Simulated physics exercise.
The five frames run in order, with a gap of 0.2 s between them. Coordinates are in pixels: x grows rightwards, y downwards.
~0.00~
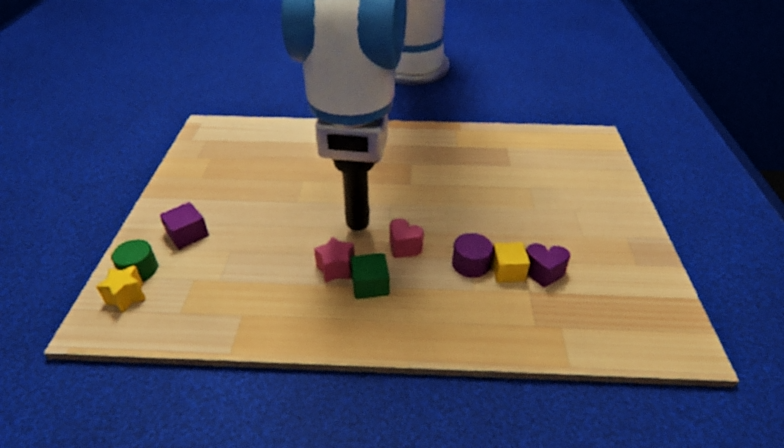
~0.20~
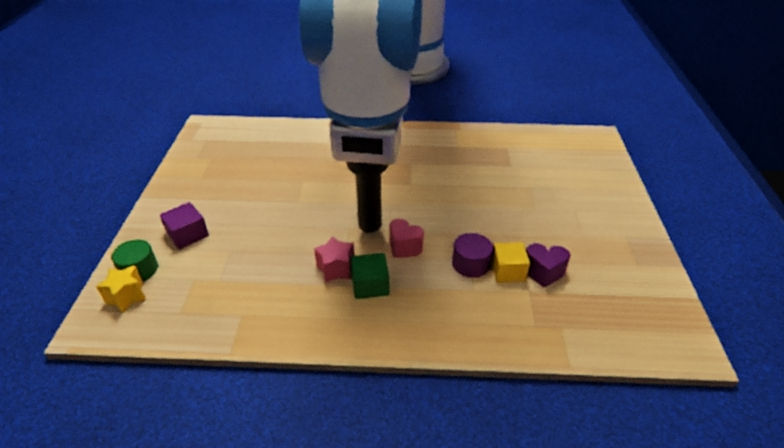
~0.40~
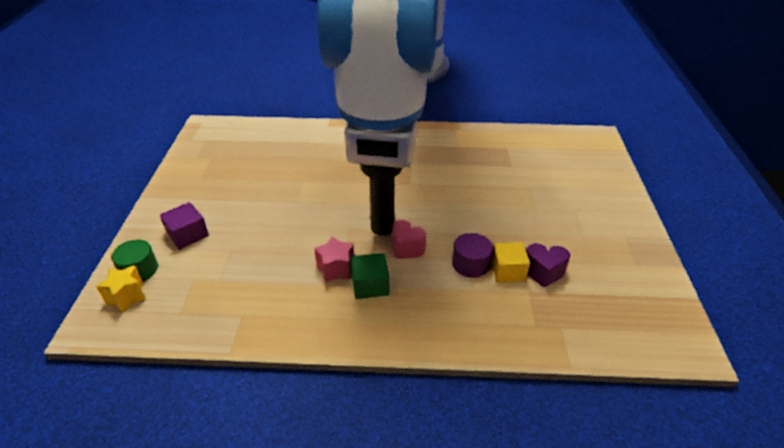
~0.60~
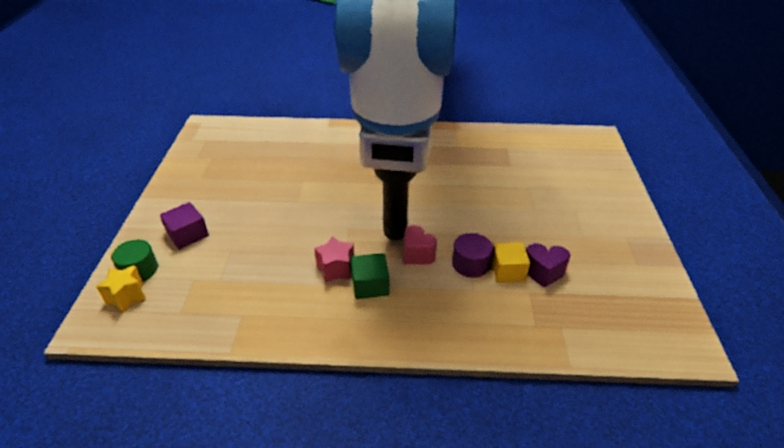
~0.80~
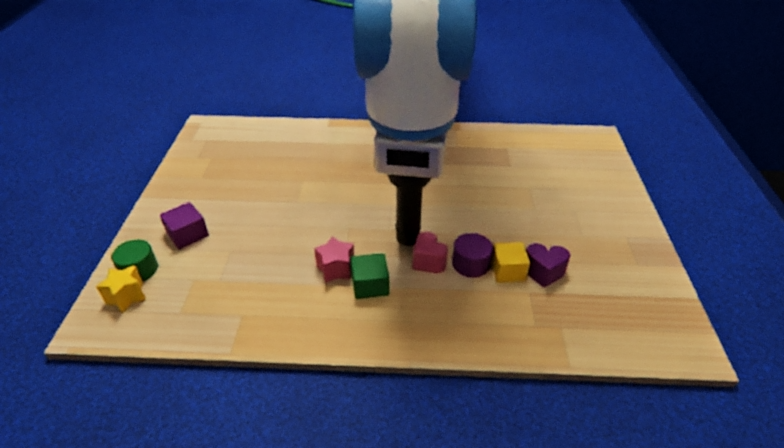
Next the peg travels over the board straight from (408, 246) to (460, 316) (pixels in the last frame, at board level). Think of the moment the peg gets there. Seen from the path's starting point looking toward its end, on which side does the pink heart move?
The shift is to the left of that direction.
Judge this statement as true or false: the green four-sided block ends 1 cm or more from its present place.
Verdict: False.
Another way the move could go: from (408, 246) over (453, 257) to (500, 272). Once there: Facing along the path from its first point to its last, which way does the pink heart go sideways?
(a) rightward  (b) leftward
a
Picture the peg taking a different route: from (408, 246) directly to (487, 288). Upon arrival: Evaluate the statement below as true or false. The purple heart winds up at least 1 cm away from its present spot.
True
What follows on the original path. One third of the way, peg at (425, 261); pink heart at (452, 265), turned 10° anticlockwise.
Two thirds of the way, peg at (443, 284); pink heart at (476, 285), turned 35° anticlockwise.
At the end, peg at (461, 308); green four-sided block in place; pink heart at (499, 298), turned 75° anticlockwise; purple disc in place.
